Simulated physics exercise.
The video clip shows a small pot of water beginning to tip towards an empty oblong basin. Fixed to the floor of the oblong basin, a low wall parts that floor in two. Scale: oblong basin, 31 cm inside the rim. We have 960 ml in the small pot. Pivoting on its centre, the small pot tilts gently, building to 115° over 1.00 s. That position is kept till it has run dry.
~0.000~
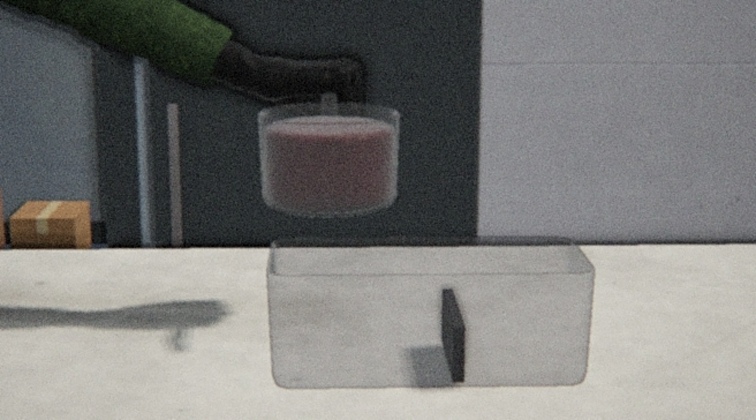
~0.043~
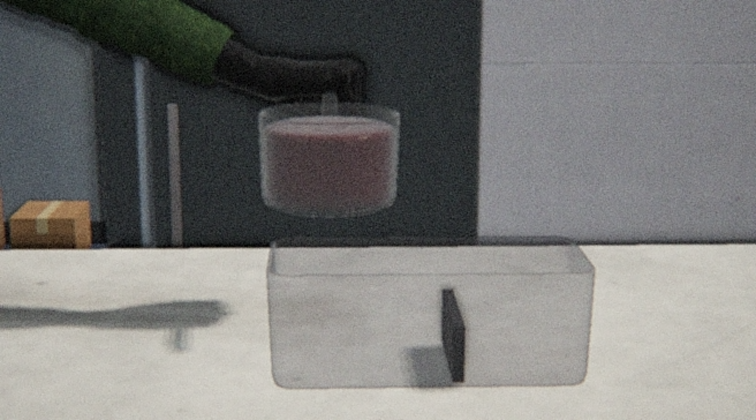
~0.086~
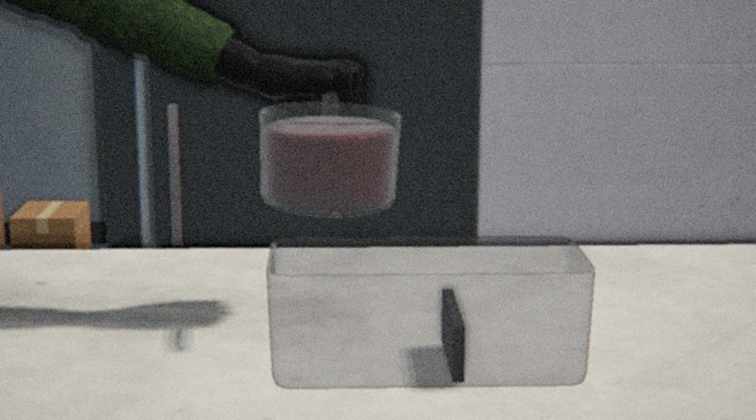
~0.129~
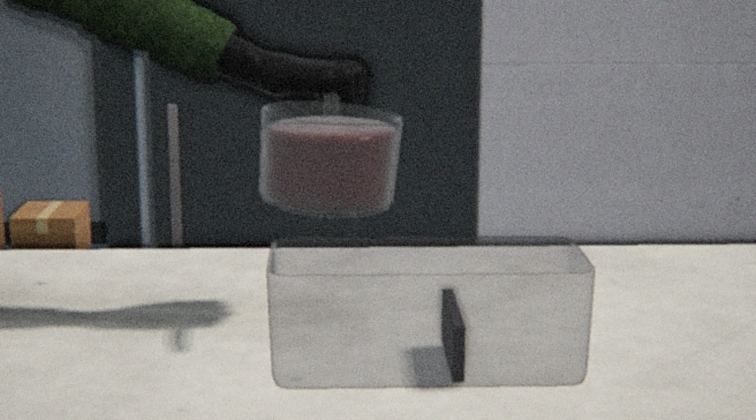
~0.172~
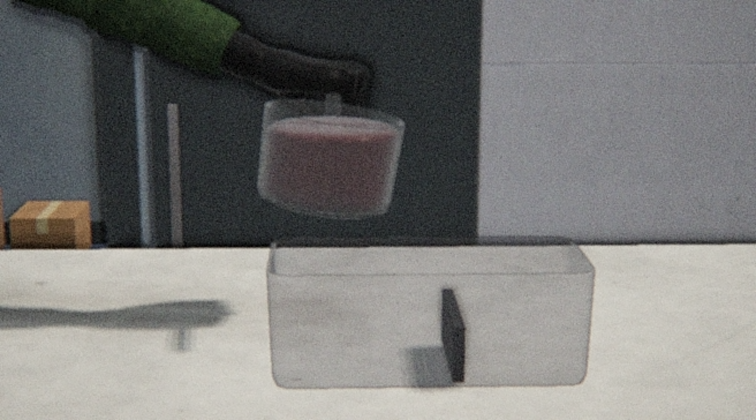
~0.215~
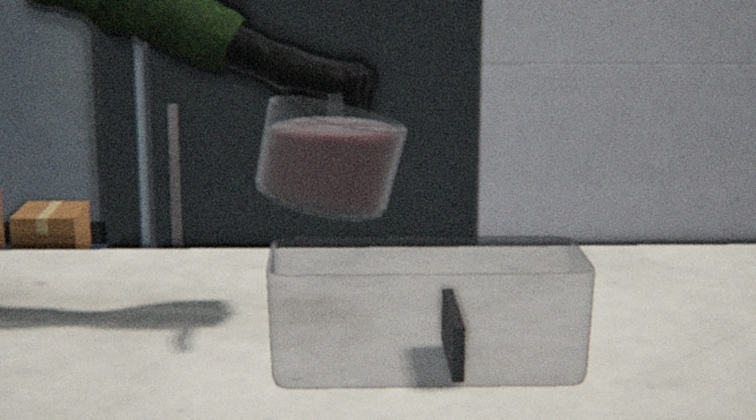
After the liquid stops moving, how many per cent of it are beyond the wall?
About 48 per cent.
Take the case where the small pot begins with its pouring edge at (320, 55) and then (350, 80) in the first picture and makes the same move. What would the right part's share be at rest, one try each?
In turn about 5 and 5 per cent.
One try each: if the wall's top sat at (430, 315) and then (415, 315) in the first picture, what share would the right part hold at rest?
Roughly 70 per cent, then 80 per cent.
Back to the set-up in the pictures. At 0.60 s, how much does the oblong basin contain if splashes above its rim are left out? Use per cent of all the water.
The basin holds roughly 16 in a hundred parts at that moment.
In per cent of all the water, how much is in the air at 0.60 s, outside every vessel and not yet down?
Near 26 per cent of it all.
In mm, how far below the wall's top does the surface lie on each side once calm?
I'd say some 36 mm on the left and some 28 mm on the right.
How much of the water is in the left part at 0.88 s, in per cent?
Around 38 in a hundred.
After 0.60 s the tilt is 75° and 58 per cent is still to pour, 3 is left of the wall and 14 right of it.
After 0.88 s the tilt is 111° and 8 per cent is still to pour, 38 is left of the wall and 48 right of it.
After 1.18 s the tilt is 115° and 0 per cent is still to pour, 50 is left of the wall and 48 right of it.
After 1.50 s the tilt is 115° and 0 per cent is still to pour, 51 is left of the wall and 48 right of it.
In the end 51 per cent lies left of the wall, 48 right of it and 1 outside.
